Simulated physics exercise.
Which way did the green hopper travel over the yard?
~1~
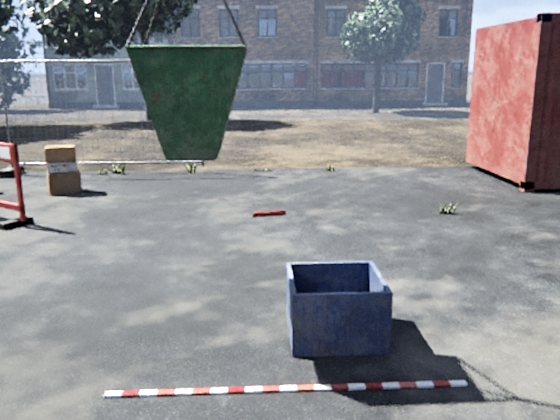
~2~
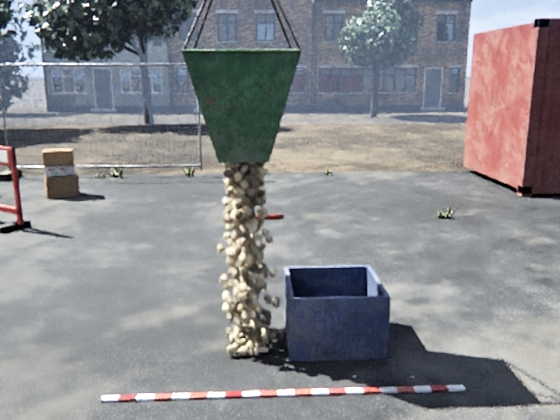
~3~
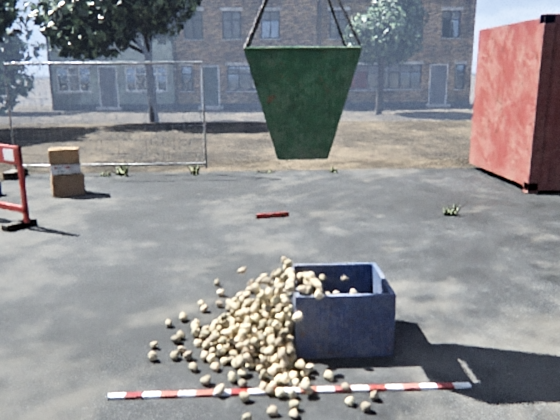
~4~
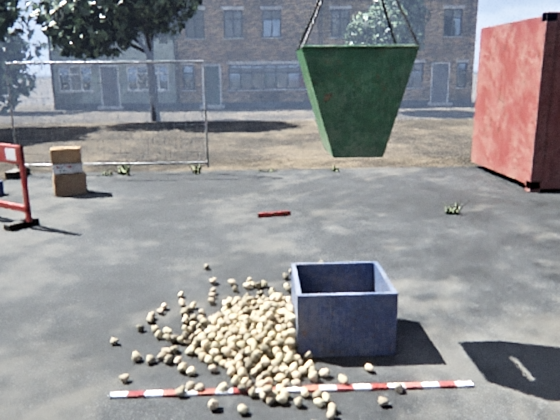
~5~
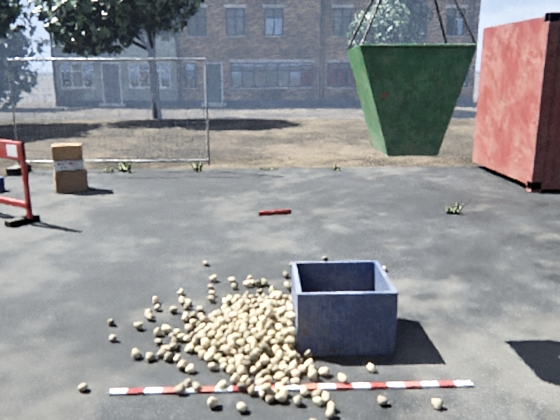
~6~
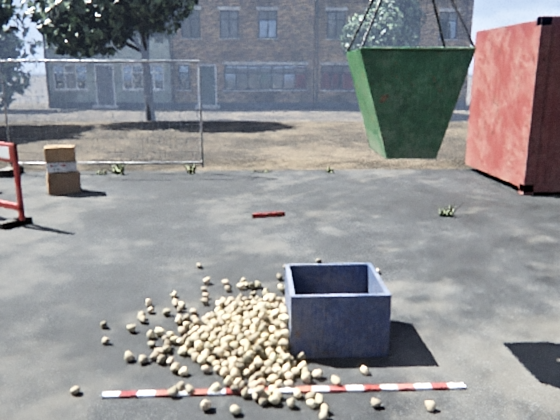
The green hopper travelled to the right, passing over the blue bin and on towards the red container.
